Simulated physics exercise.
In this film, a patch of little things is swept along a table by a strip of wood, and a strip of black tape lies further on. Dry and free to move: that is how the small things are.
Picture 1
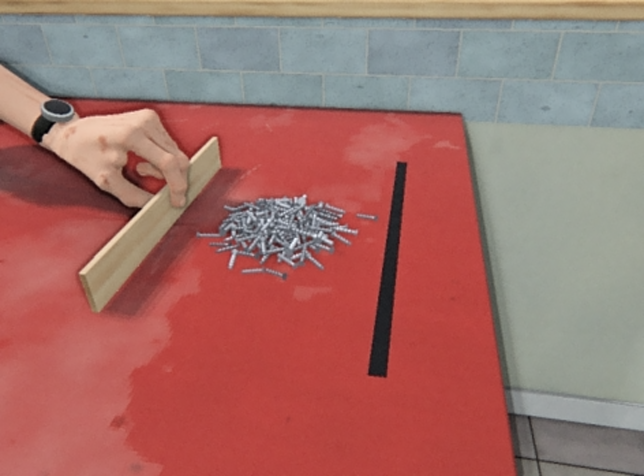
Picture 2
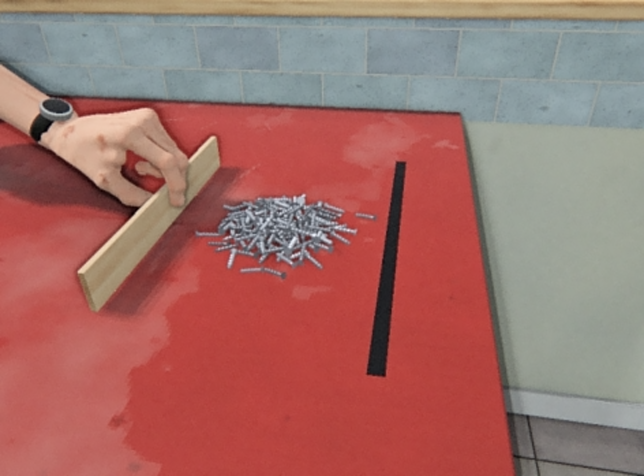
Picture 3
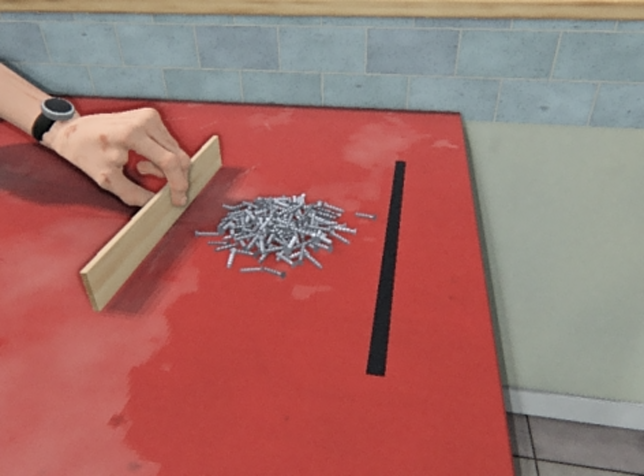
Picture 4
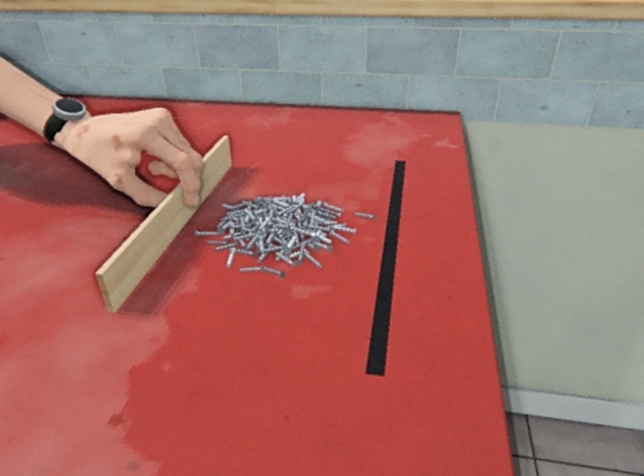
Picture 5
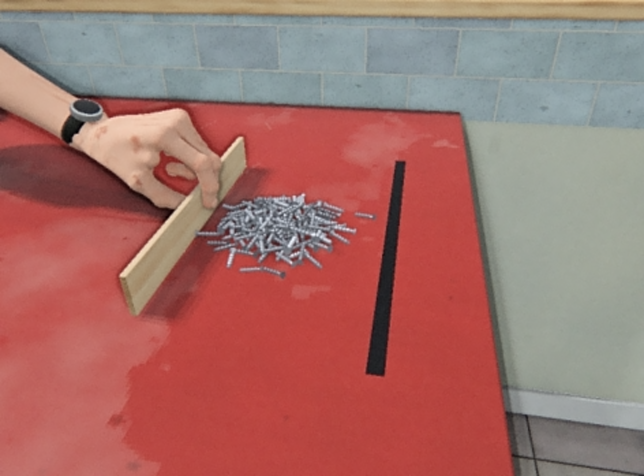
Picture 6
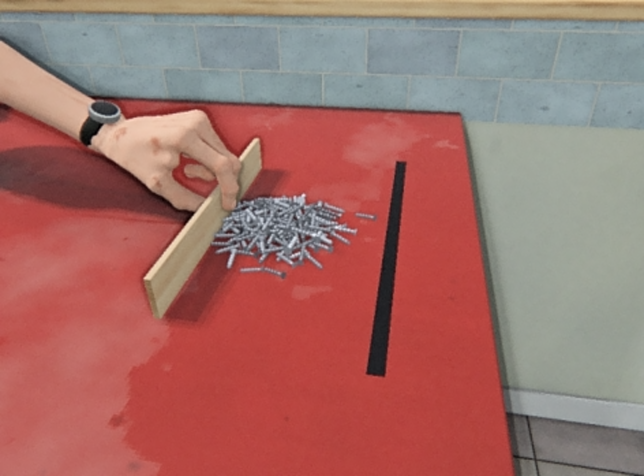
A red tabletop with paler patches, set against a blue-grey tiled wall, is seen from above at an angle by a still camera. A hand with a dark-strapped watch holds a pale wooden strip upright at left, beside a heap of silvery screws, with black tape lying further right near the table's edge. The hand stays still at first, then slides the strip slowly rightward to the heap's near side.
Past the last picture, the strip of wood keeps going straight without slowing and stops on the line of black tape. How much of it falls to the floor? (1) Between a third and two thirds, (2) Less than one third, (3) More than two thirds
2, less than one third.
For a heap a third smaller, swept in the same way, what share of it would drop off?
I'd put it at around 0 per cent.
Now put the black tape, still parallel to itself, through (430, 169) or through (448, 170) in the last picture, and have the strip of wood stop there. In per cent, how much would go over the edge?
60 and 90 percent, roughly.
Soon after the last picture, strip of wood still moving, near (310, 199); heap all on the table, its front near (404, 233).
A little later, strip of wood stopped at the black tape; heap a stray few over the edge.
Later still, strip of wood stopped at the black tape; heap a small part over the edge.
At rest, strip of wood stopped at the black tape; heap a small part over the edge.
